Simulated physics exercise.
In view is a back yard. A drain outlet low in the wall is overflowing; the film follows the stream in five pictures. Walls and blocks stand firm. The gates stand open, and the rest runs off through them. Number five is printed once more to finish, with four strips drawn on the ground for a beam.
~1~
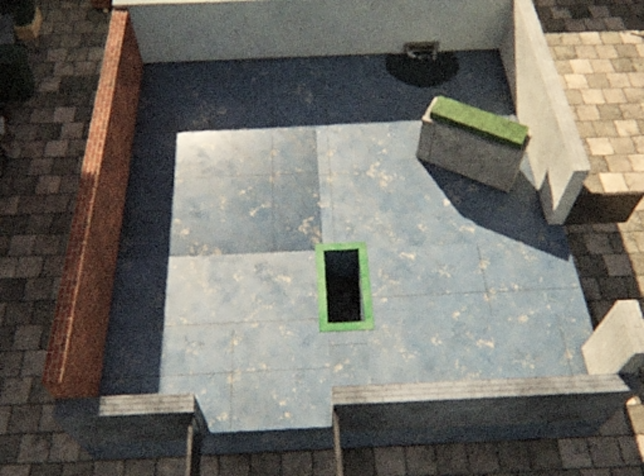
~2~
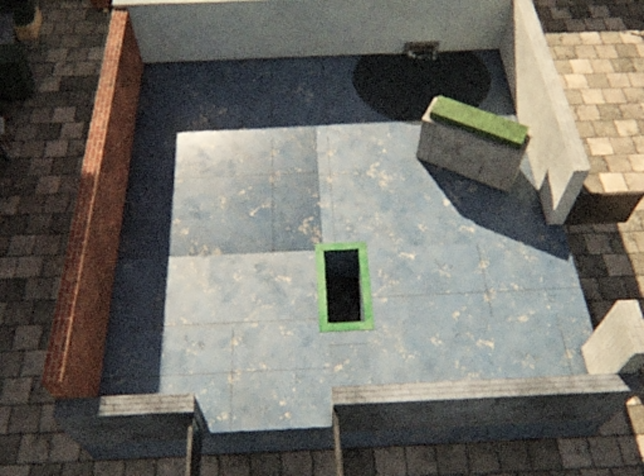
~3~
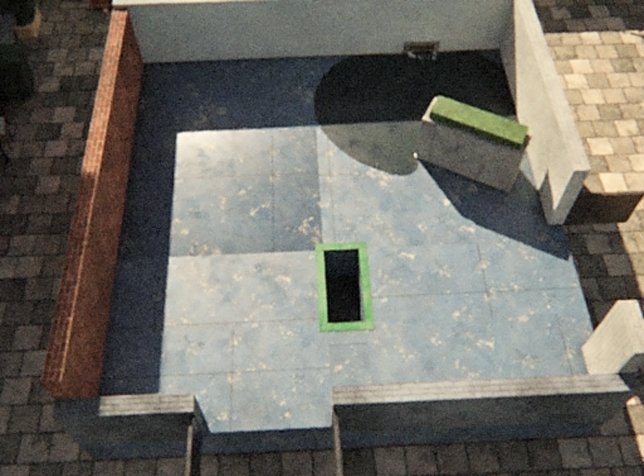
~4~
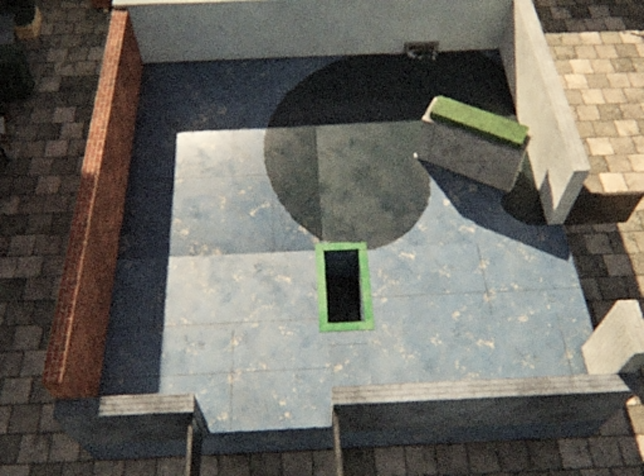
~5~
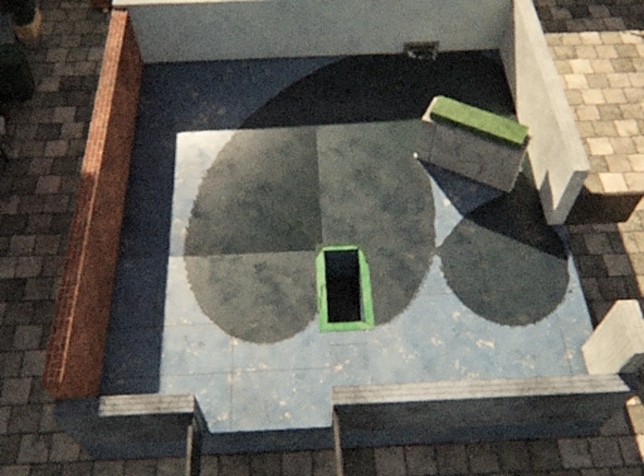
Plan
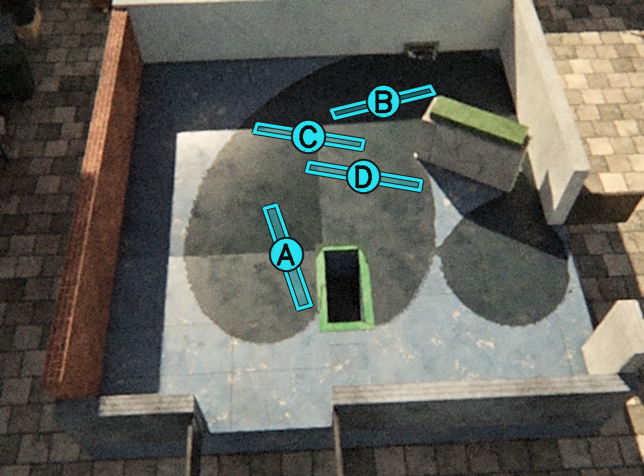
In the video, a dark patch of water spreads from an outlet in the back wall of a walled yard, widening across the paving and around a green-topped block until it reaches a green-edged drain pit near the middle.
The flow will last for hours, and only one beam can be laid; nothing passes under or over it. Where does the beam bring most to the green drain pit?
The answer is position A.
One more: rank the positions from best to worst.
The order is A, C, B, D.
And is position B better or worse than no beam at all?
Worse.
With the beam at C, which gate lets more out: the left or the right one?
The left one.
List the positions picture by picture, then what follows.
In the first picture, outfall at (421, 47); green drain pit at (344, 285); open gate at (267, 413); open gate at (564, 283); 2 % of the ground under water, visible out to (409, 81); green drain pit still dry.
In the second picture, 8 % of the ground under water, visible out to (376, 109); green drain pit still dry.
In the third picture, 17 % of the ground under water, visible out to (361, 160); green drain pit still dry.
In the fourth picture, 29 % of the ground under water, visible out to (315, 230); green drain pit still dry.
In the fifth picture, 46 % of the ground under water, visible out to (225, 320); green drain pit taking water.
In cyan, A from (270, 206) to (304, 307); B from (333, 114) to (432, 89); C from (255, 127) to (362, 144); D from (308, 166) to (420, 185).
For position A, about 48 % of the stream goes into the green drain pit, about 50 % out by the gates.
For position B, about 9 % of the stream goes into the green drain pit, about 90 % out by the gates.
For position C, about 25 % of the stream goes into the green drain pit, about 73 % out by the gates.
For position D, about 4 % of the stream goes into the green drain pit, about 94 % out by the gates.
